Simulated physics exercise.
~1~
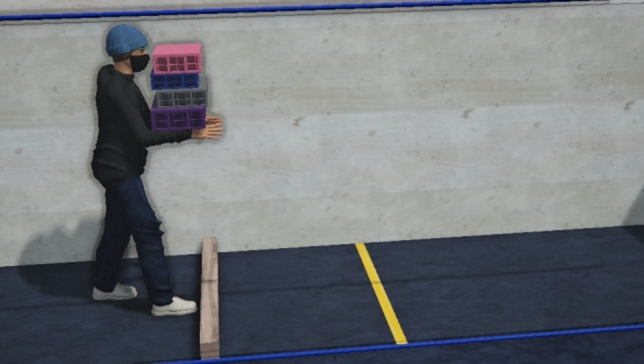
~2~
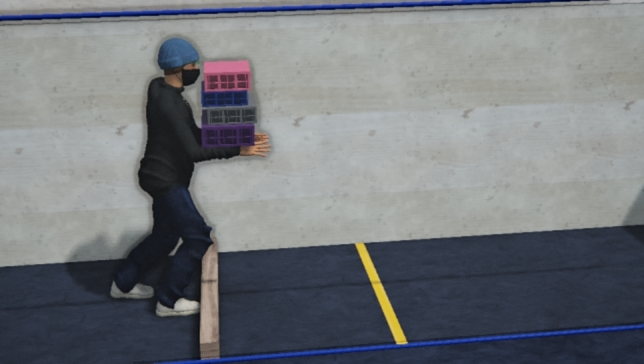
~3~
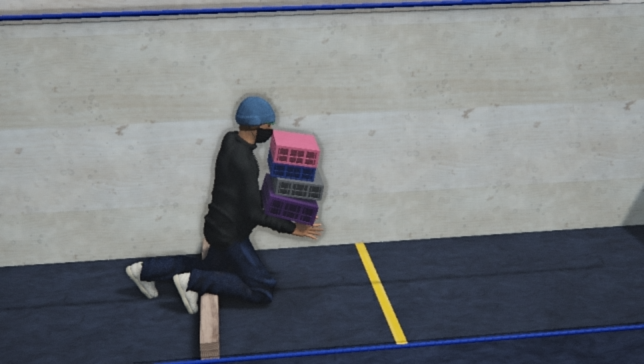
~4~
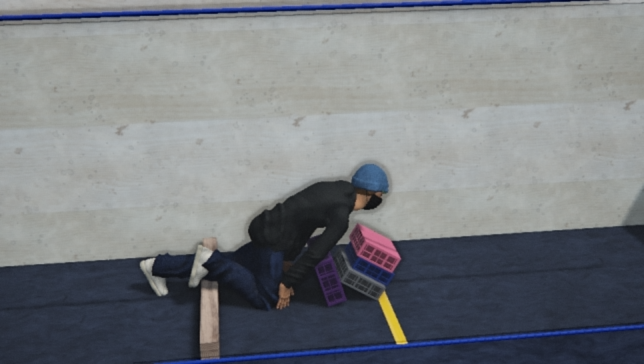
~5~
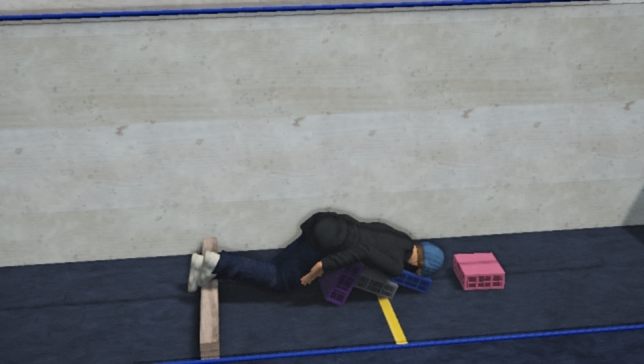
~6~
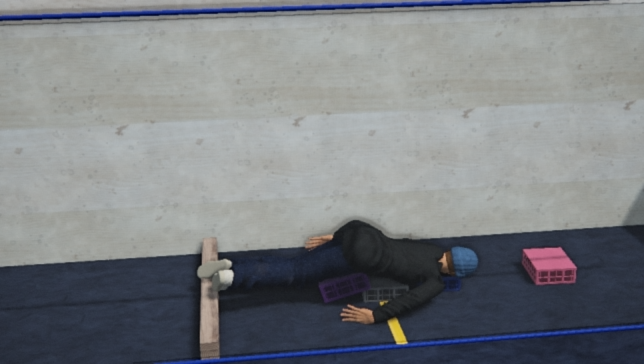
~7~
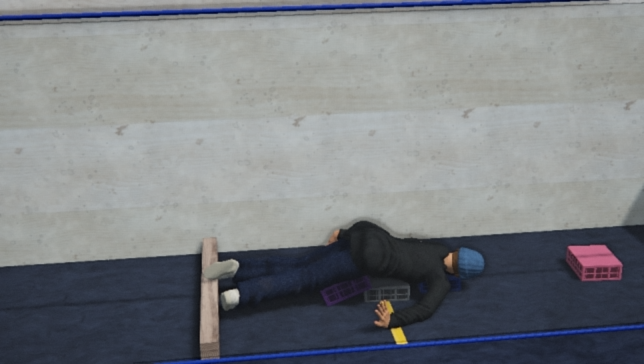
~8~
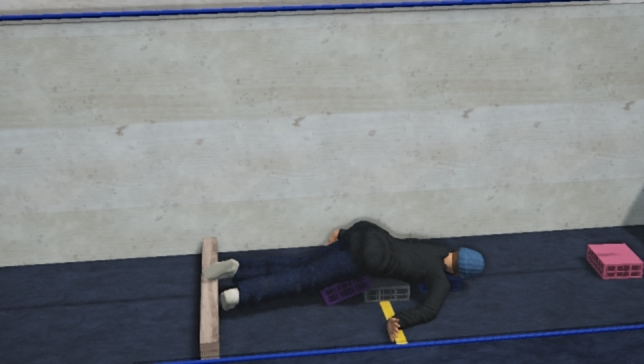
Masked person in blue beanie carrying stacked crates trips over low rail, falling flat on them as pink crate slides far right.
